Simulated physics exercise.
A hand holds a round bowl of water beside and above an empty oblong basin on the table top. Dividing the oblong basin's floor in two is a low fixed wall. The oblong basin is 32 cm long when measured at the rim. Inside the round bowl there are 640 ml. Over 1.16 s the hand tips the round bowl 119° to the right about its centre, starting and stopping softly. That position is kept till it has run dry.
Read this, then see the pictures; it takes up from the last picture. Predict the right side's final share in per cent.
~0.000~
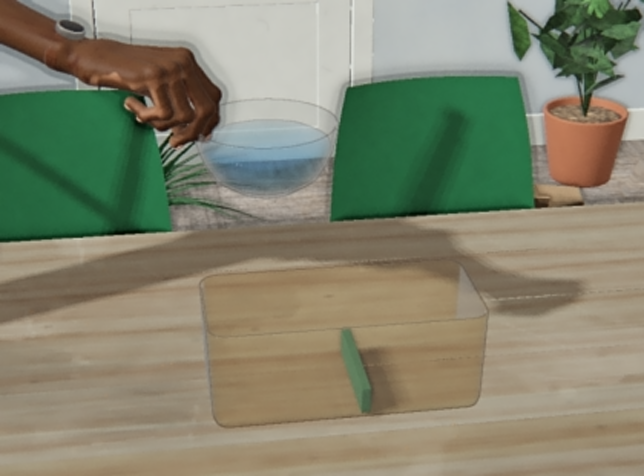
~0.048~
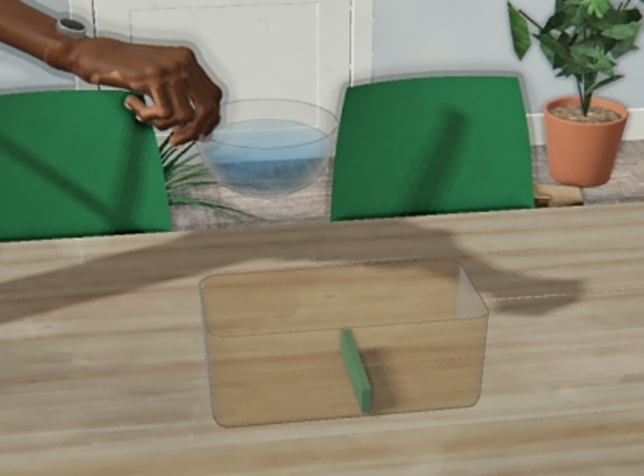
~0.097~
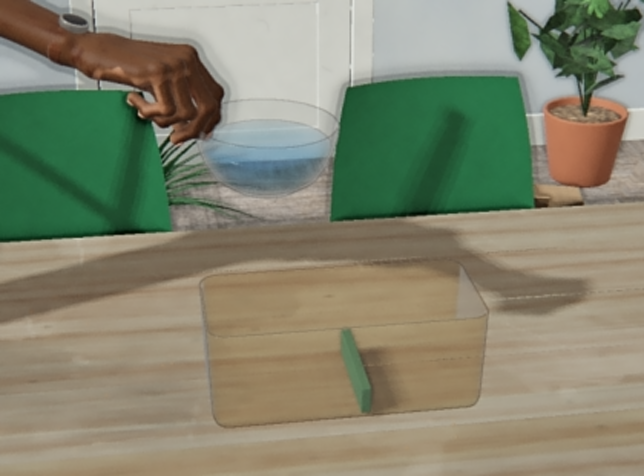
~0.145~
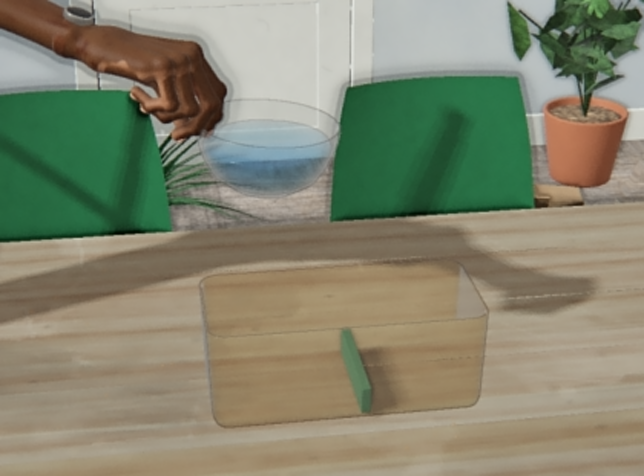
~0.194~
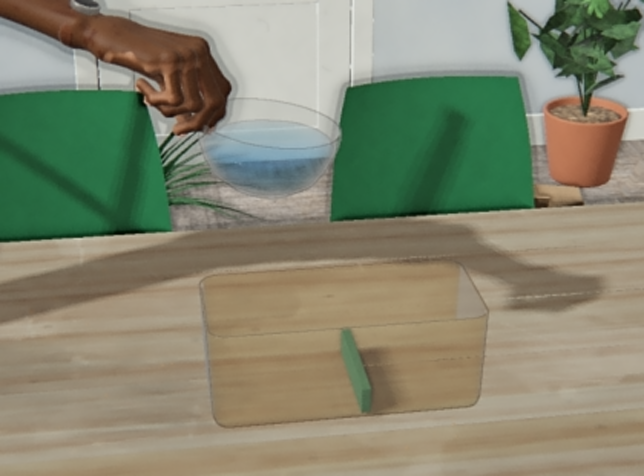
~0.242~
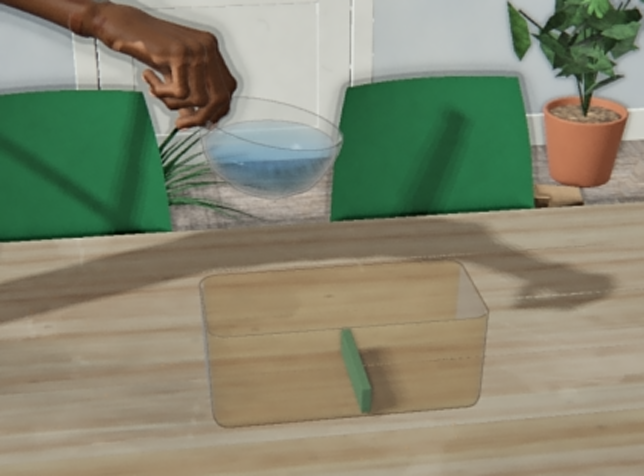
The right side finishes with roughly 76 per cent.
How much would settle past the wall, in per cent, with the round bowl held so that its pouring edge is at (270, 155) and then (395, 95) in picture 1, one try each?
I'd expect close to 10 per cent and then close to 65 per cent.
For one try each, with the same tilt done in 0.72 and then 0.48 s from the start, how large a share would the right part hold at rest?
60 per cent first, 50 per cent second.
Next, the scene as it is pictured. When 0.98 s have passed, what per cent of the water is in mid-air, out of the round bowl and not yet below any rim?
About 6 per cent.
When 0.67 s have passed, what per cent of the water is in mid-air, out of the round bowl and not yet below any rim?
I'd say close to 44 per cent.
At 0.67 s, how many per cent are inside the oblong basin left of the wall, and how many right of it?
I'd say about 0 left and about 16 right.
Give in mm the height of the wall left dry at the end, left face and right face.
Left about 28 mm, right about 8 mm.
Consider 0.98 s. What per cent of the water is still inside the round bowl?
About 0 per cent.
After 0.67 s the tilt is 73° and 40 per cent is still to pour, 0 is left of the wall and 15 right of it.
After 0.98 s the tilt is 112° and 0 per cent is still to pour, 17 is left of the wall and 77 right of it.
After 1.30 s the tilt is 119° and 0 per cent is still to pour, 22 is left of the wall and 77 right of it.
After 1.66 s the tilt is 119° and 0 per cent is still to pour, 23 is left of the wall and 76 right of it.
In the end 23 per cent lies left of the wall, 76 right of it and 1 outside.
